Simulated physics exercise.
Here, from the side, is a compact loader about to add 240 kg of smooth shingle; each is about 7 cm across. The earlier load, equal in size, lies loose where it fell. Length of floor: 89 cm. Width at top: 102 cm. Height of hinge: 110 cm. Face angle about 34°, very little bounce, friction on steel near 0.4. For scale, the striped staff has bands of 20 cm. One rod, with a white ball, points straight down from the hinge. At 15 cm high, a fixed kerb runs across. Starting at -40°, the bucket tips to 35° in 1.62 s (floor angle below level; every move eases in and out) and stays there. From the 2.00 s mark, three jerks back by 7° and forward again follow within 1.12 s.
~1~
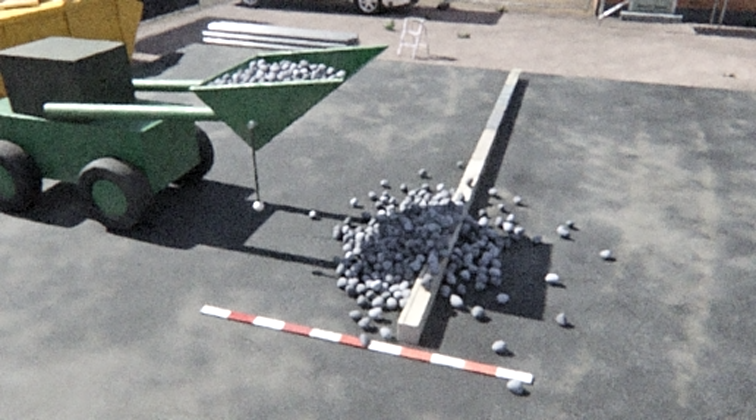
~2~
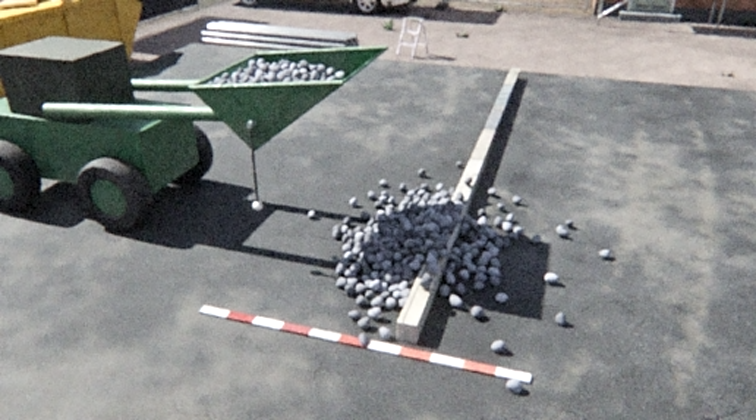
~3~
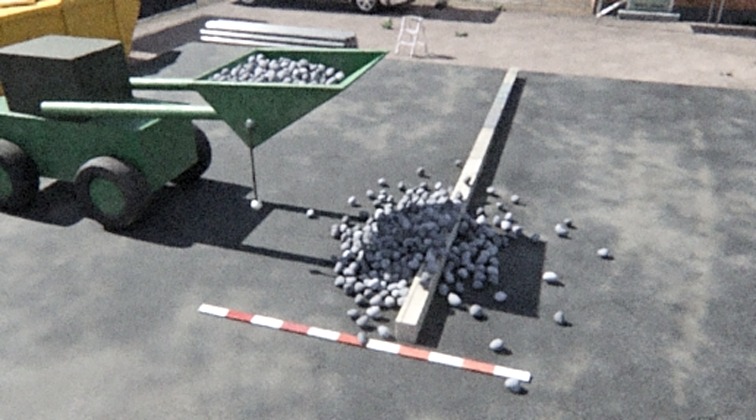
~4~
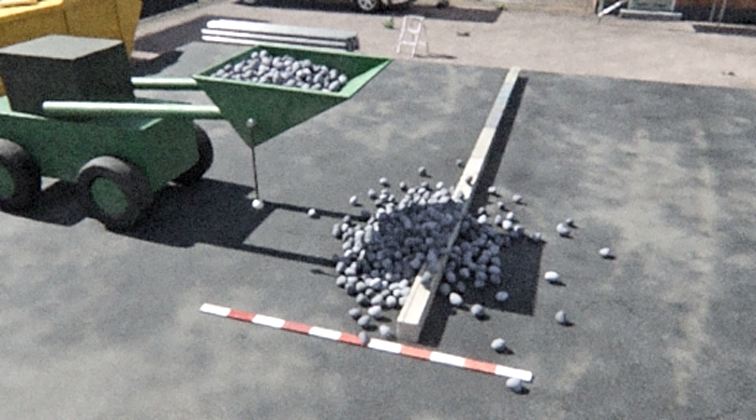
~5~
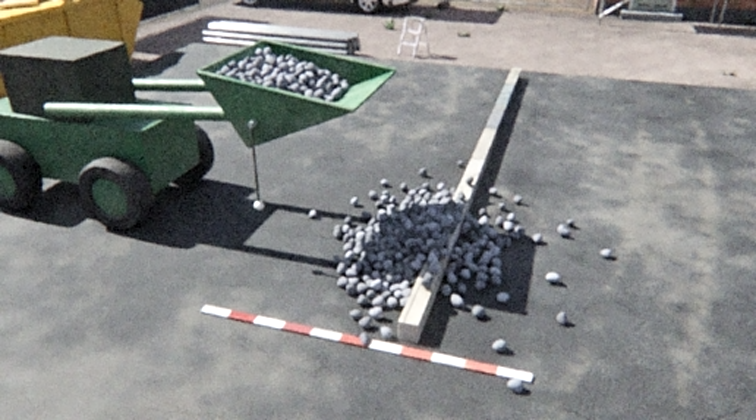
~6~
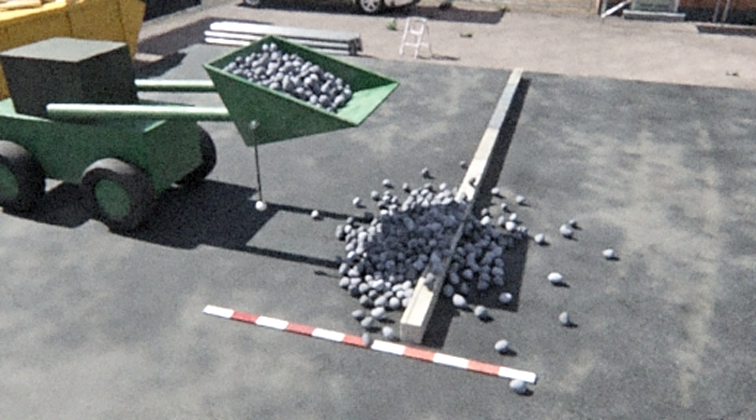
At the start, a green loader at left holds a bucket of grey stones tilted back above the paving, beside a loose pile heaped against a pale kerb. The bucket slowly rotates forward, then a little faster, its lip lowering while the stones stay inside and the pile lies still.
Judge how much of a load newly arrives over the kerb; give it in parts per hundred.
Close to 6 in every hundred.
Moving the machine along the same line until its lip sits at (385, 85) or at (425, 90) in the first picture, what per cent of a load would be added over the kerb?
40 %, then 90 %.
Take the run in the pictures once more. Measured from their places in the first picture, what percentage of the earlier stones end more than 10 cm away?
Close to 10 per cent.
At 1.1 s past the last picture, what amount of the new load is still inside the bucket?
It keeps some 45 percent of its load.
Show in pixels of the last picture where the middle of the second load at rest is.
The middle ends up near (393, 229).
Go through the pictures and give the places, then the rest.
In the first frame, the bucket is at -40°, its lip at (343, 81); the top of the load is at (296, 71). The earlier load is highest near (434, 226), 24 cm above ground level, 85 % on this side of the kerb, 15 % over the kerb.
In the second frame, the bucket is at -39°, its lip at (343, 83); the top of the load is at (288, 70).
In the third frame, the bucket is at -36°, its lip at (345, 88); the top of the load is at (280, 67).
In the fourth frame, lip at (350, 97), floor tilted -31°, highest stones at (260, 63).
In the fifth frame, the bucket is at -24°, its lip at (354, 111); the top of the load is at (261, 60).
In the sixth frame, lip at (359, 125), floor tilted -17°, highest stones at (265, 56).
Then, 0.6 s after the last picture the floor is at 24°; in per cent of one load, 100 in the bucket, 85 on this side of the kerb, 15 over the kerb; the foremost stones are at (563, 264).
Then, 1.1 s after the last picture the floor is at 35°; in per cent of one load, 45 in the bucket, 140 on this side of the kerb, 15 over the kerb; the foremost stones are at (563, 264).
Then, 3.0 s after the last picture the floor is at 35°; in per cent of one load, 0 in the bucket, 179 on this side of the kerb, 21 over the kerb; the foremost stones are at (579, 261).
Then, 5.5 s after the last picture the floor is at 35°; in per cent of one load, 0 in the bucket, 179 on this side of the kerb, 21 over the kerb; the foremost stones are at (579, 261). Net gain over the kerb, 6.
